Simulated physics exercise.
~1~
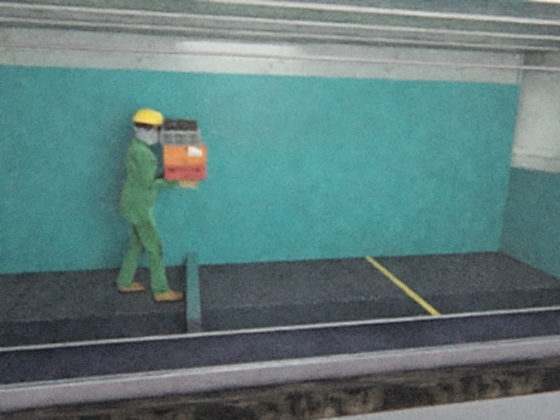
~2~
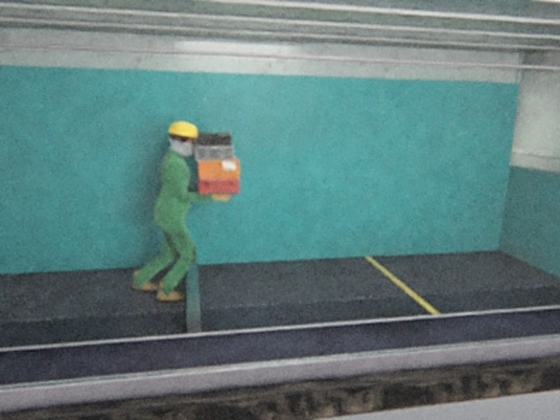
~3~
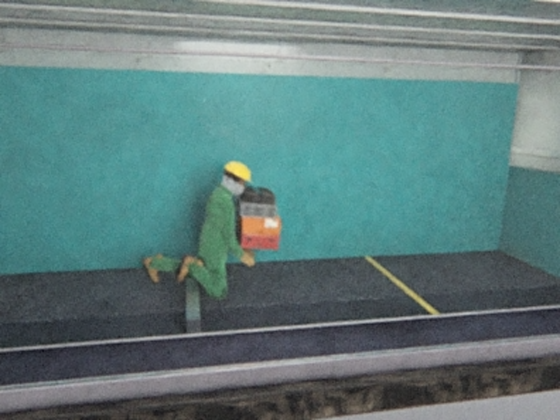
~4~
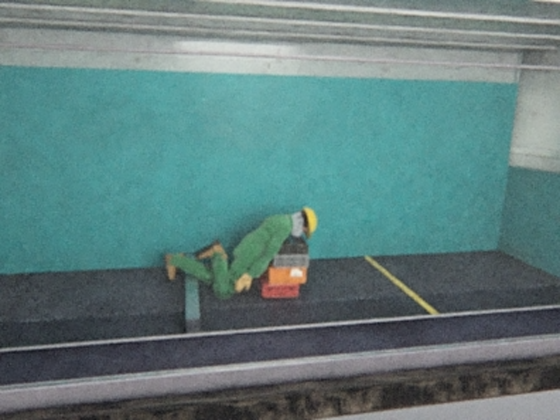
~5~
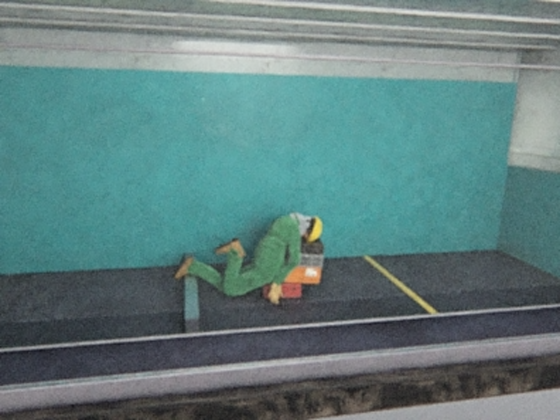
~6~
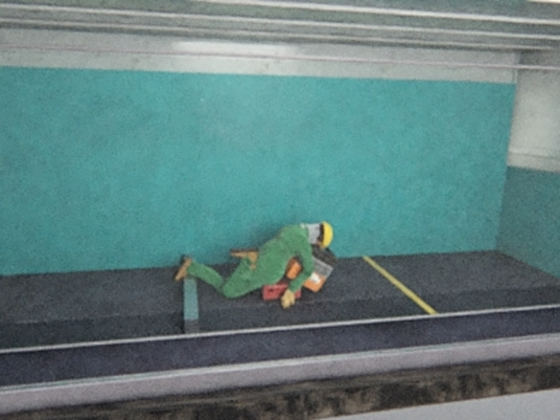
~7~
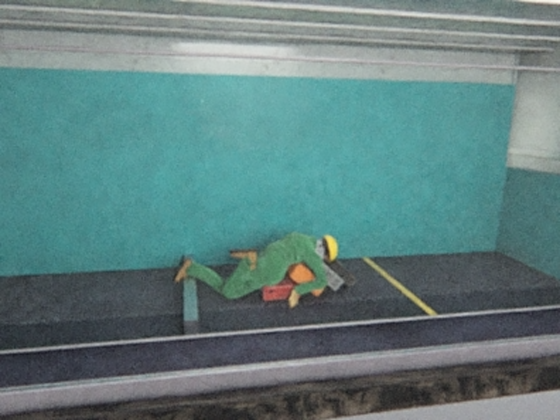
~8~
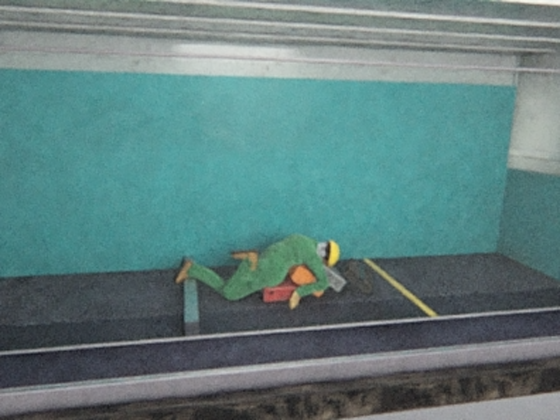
The clip opens on a courier in green clothes and a yellow helmet, holding a stack of boxes against a teal wall, just left of a low floor rail. The figure shifts right to the rail, then drops to the knees beyond it, still clutching the pile. Pitching forward, the courier brings the stack down to the floor, feet trailing back by the rail. The body sinks flat over the boxes as the upper ones tilt and slide right. It ends with the courier lying face down, the red toolbox, orange parcel, grey crate and helmeted head all short of the yellow line.
